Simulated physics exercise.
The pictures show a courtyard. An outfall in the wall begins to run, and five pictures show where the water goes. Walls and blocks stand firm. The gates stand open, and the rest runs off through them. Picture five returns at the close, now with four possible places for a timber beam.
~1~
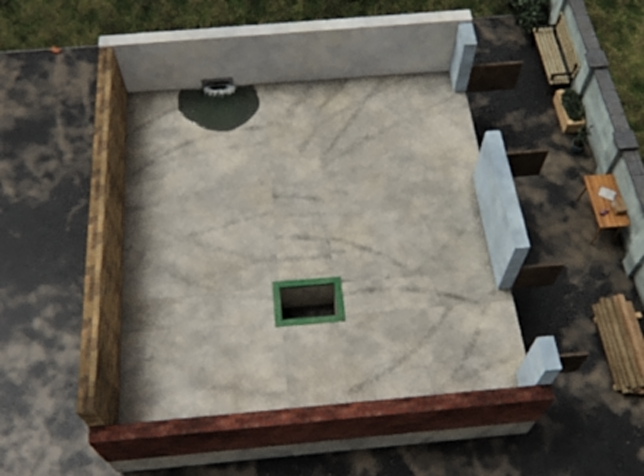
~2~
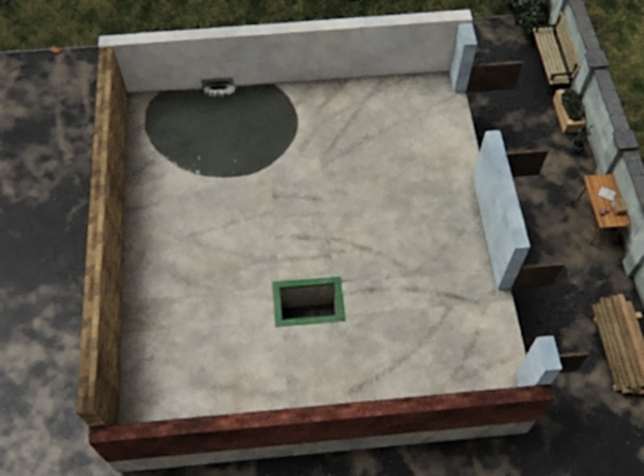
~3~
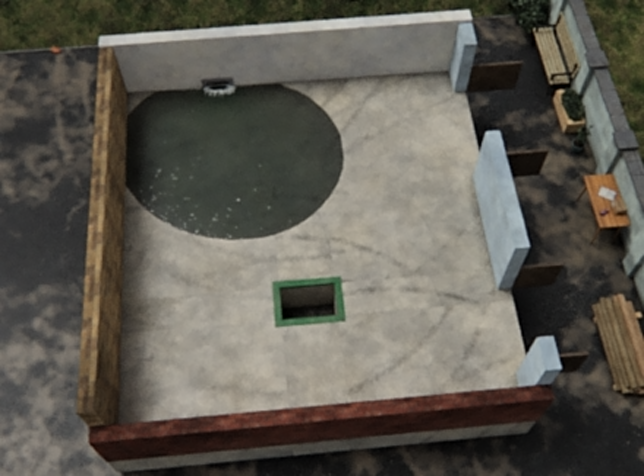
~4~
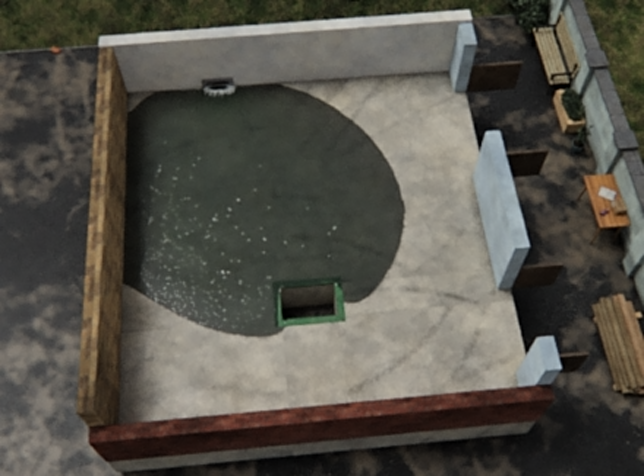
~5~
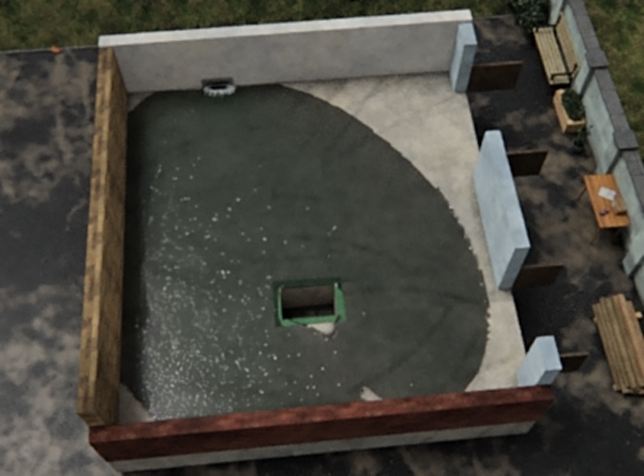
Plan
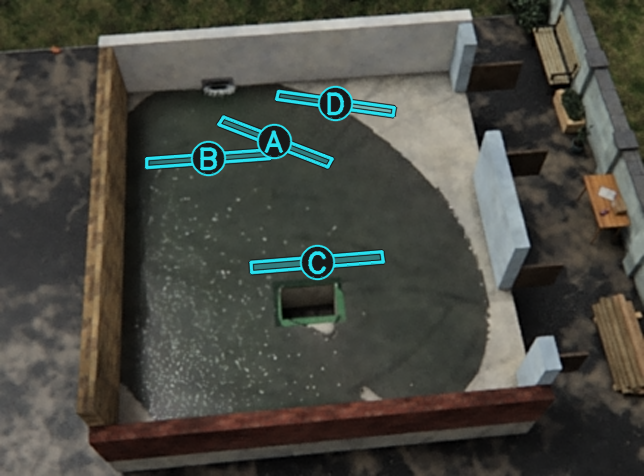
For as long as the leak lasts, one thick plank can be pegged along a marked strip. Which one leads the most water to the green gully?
Go for D.
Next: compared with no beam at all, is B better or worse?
Position B is worse.
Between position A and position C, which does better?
A it is.
On the marked copy, A from (221, 120) to (329, 162); B from (146, 163) to (269, 154); C from (251, 267) to (382, 256); D from (277, 95) to (393, 111).
With A, about 13 % of the stream runs into the green gully, about 85 % out by the gates.
With B, about 9 % of the stream runs into the green gully, about 89 % out by the gates.
With C, about 6 % of the stream runs into the green gully, about 92 % out by the gates.
With D, about 27 % of the stream runs into the green gully, about 72 % out by the gates.
